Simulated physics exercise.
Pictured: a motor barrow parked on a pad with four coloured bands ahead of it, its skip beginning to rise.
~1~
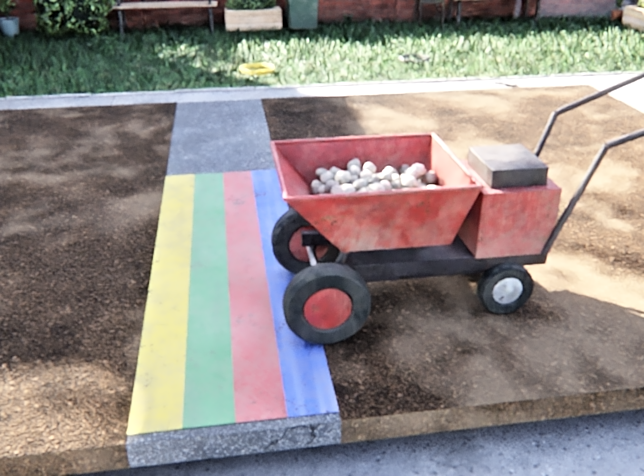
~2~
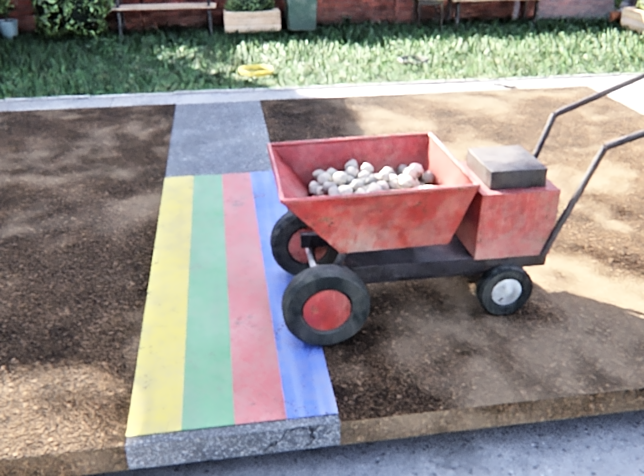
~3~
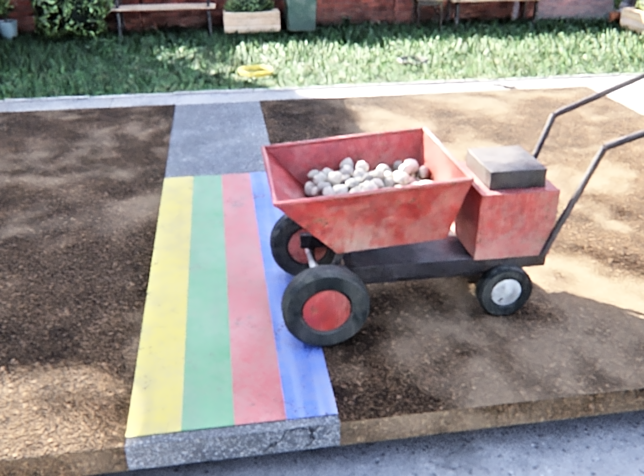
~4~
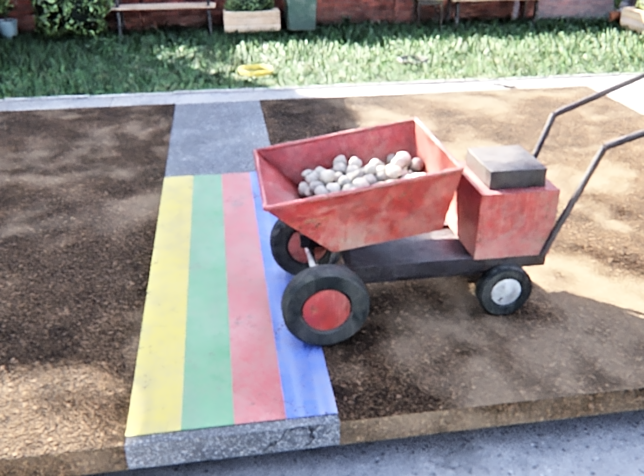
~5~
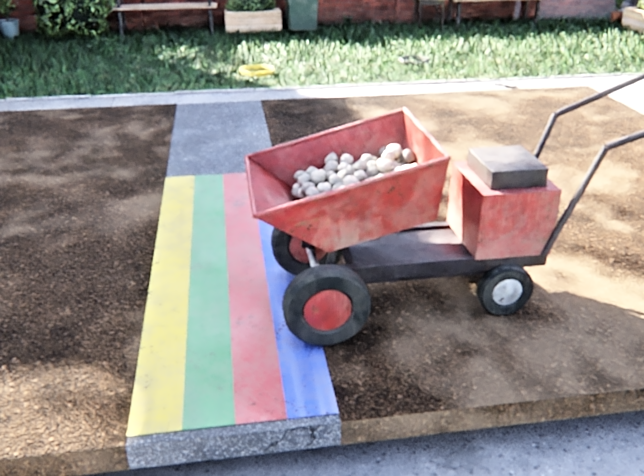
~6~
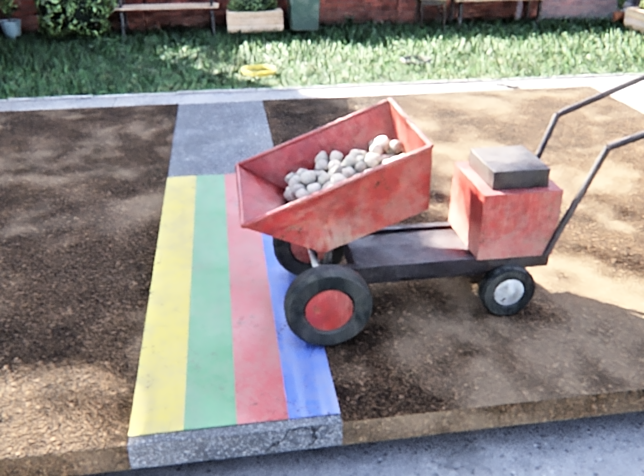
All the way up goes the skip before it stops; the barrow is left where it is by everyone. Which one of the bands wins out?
Yellow wins out.
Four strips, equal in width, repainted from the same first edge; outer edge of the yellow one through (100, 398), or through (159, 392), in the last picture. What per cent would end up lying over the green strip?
Near 30 and then 0 in a hundred.
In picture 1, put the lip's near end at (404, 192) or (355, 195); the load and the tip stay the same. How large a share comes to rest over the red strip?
Position 1: Near 40 %; position 2: Near 30 %.
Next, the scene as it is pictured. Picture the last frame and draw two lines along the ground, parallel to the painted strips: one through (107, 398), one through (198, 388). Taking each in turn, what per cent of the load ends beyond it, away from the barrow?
Roughly 20 and 90 %.
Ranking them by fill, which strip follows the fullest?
In second place: The strip in green.
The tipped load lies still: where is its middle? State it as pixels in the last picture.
About (158, 310).
Just after the last frame, skip tipped steeply; every one in the skip.
A moment on, skip tipped right over; roughly two thirds in the skip; about a tenth over the green strip; roughly a quarter over the yellow strip; about a tenth off the paint.
Further on, skip tipped right over; about a tenth in the skip; about a tenth over the green strip; roughly half over the yellow strip; roughly a third off the paint.
When it is over, skip tipped right over; about a tenth in the skip; not one over the blue strip; not one over the red strip; about a tenth over the green strip; roughly half over the yellow strip; roughly a third off the paint.
